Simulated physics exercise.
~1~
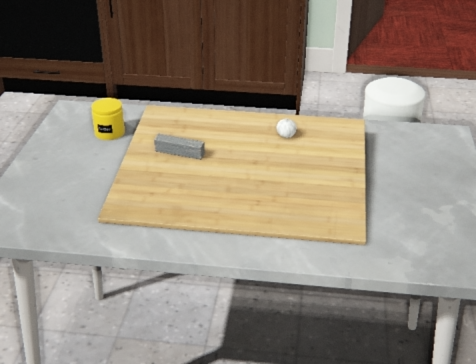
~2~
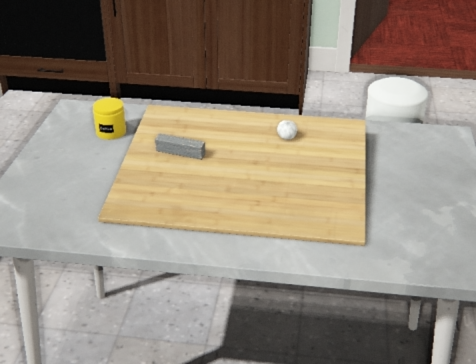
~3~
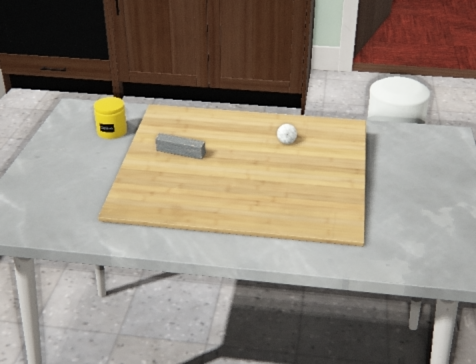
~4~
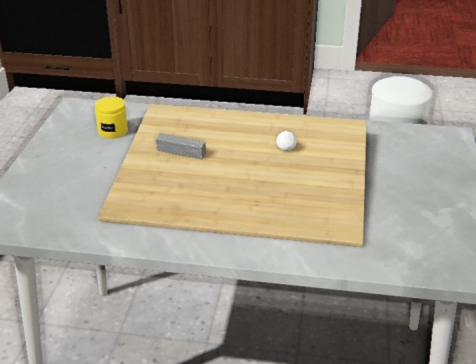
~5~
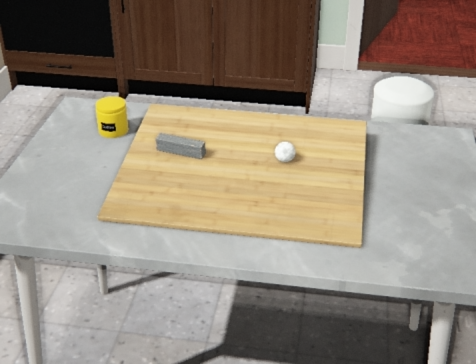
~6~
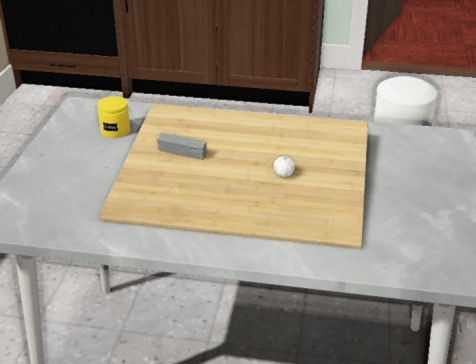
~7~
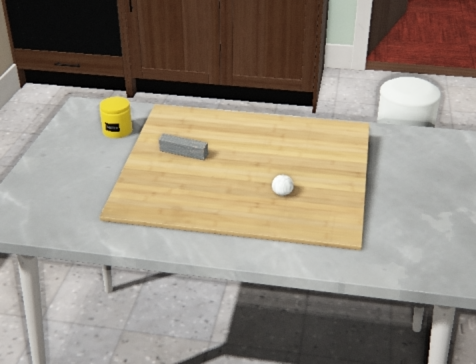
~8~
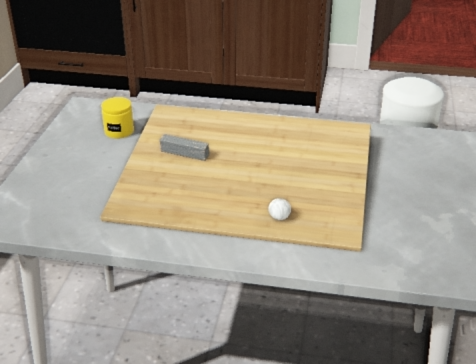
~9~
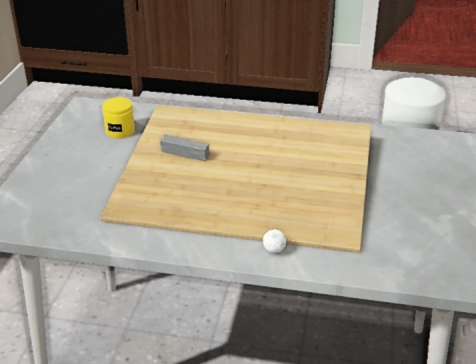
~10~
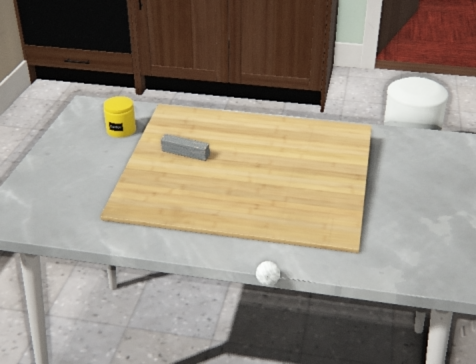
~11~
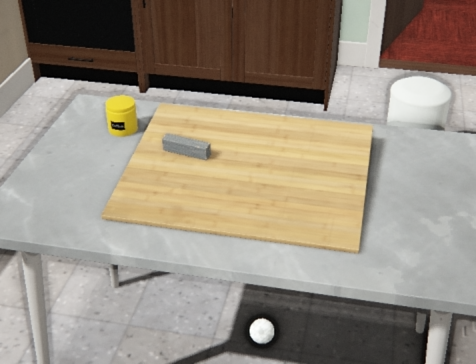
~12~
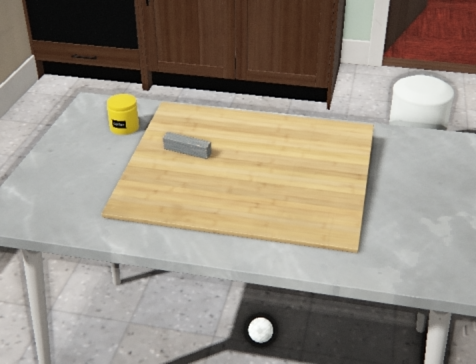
In the video, a small white ball-like object rolls down a tilted wooden board toward the near edge, drops off the table and ends up below on the floor, while a yellow jar and a gray block stay in place as the view drifts slightly.
